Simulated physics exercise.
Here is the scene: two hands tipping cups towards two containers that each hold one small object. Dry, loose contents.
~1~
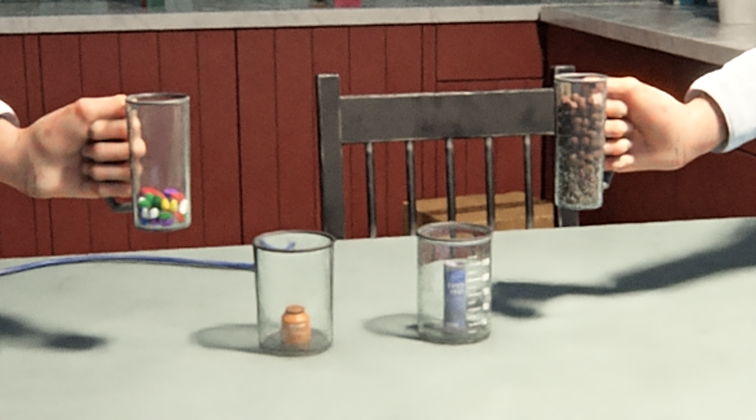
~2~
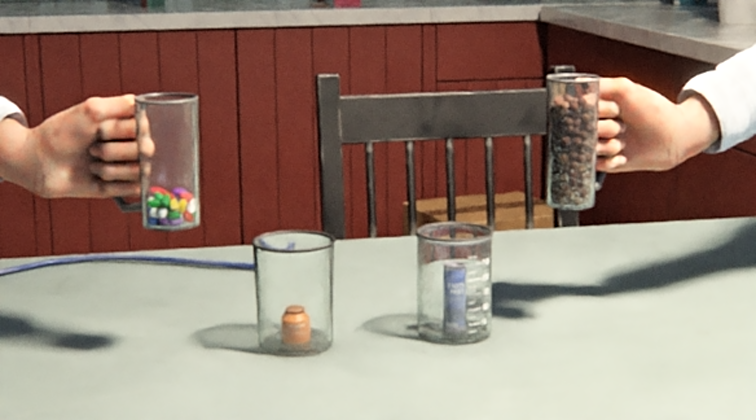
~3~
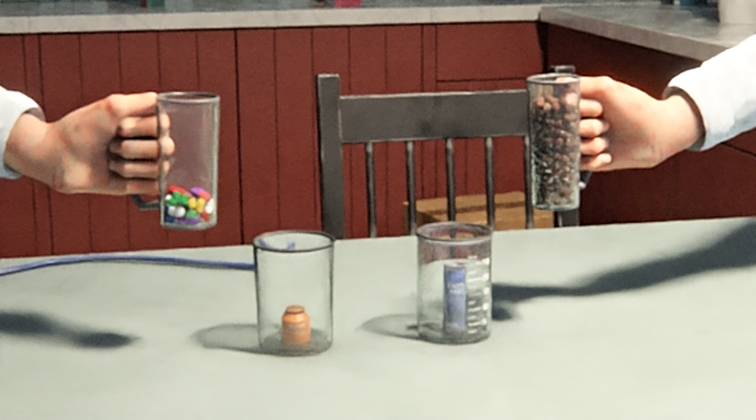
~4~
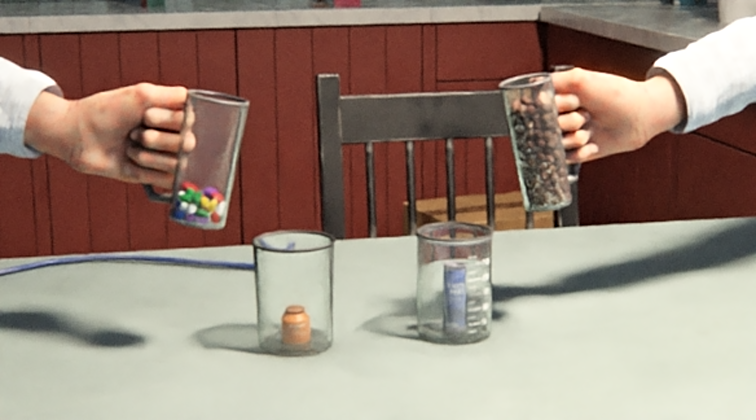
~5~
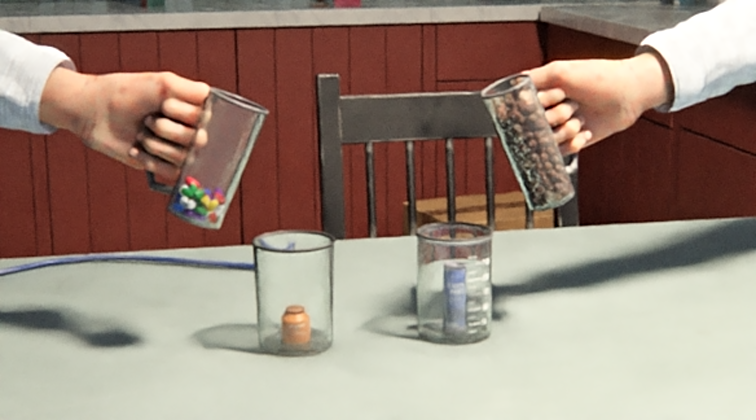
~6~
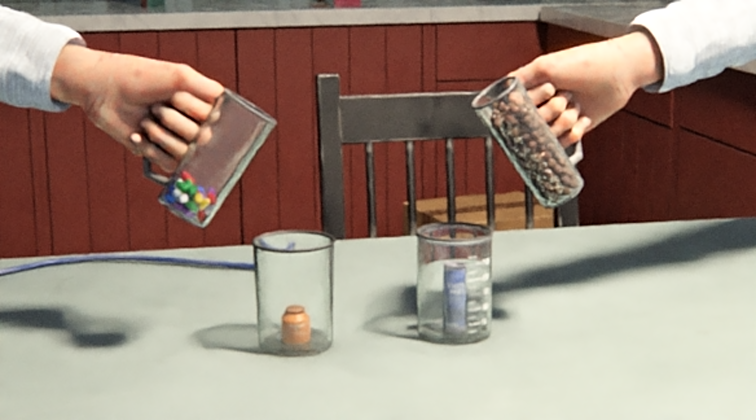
To begin with, two hands hold clear cups upright, the left with a few colourful beans and the right nearly full of brown berries, beyond two glass containers each holding a small object. The hands move inward, then tilt the cups toward each other more and more steeply, their contents still inside.
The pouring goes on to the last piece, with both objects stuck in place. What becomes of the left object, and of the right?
Left: Peeks out, right: Peeks out.
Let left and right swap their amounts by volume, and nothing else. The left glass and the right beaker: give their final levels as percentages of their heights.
You'd get 55 % full on the left side and 20 % full on the right.
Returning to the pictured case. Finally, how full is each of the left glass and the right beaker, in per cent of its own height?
Estimates: Left some 25; right some 55.
Then, 0.60 s after the last picture, left glass empty, all of its cupful still in the cup; right beaker empty, all of its cupful still in the cup.
Then, 1.13 s after the last picture, left glass nearly empty, nearly all of its cupful still in the cup; right beaker nearly empty, about two thirds of its cupful still in the cup.
Then, 1.58 s after the last picture, left glass nearly empty, none of its cupful still in the cup; right beaker a third full, none of its cupful still in the cup.
At rest, left glass a quarter full (surface near (295, 315)), nothing beside it; right beaker half full (surface near (455, 274)), nothing beside it; the left thing is still showing; the right thing is still showing.
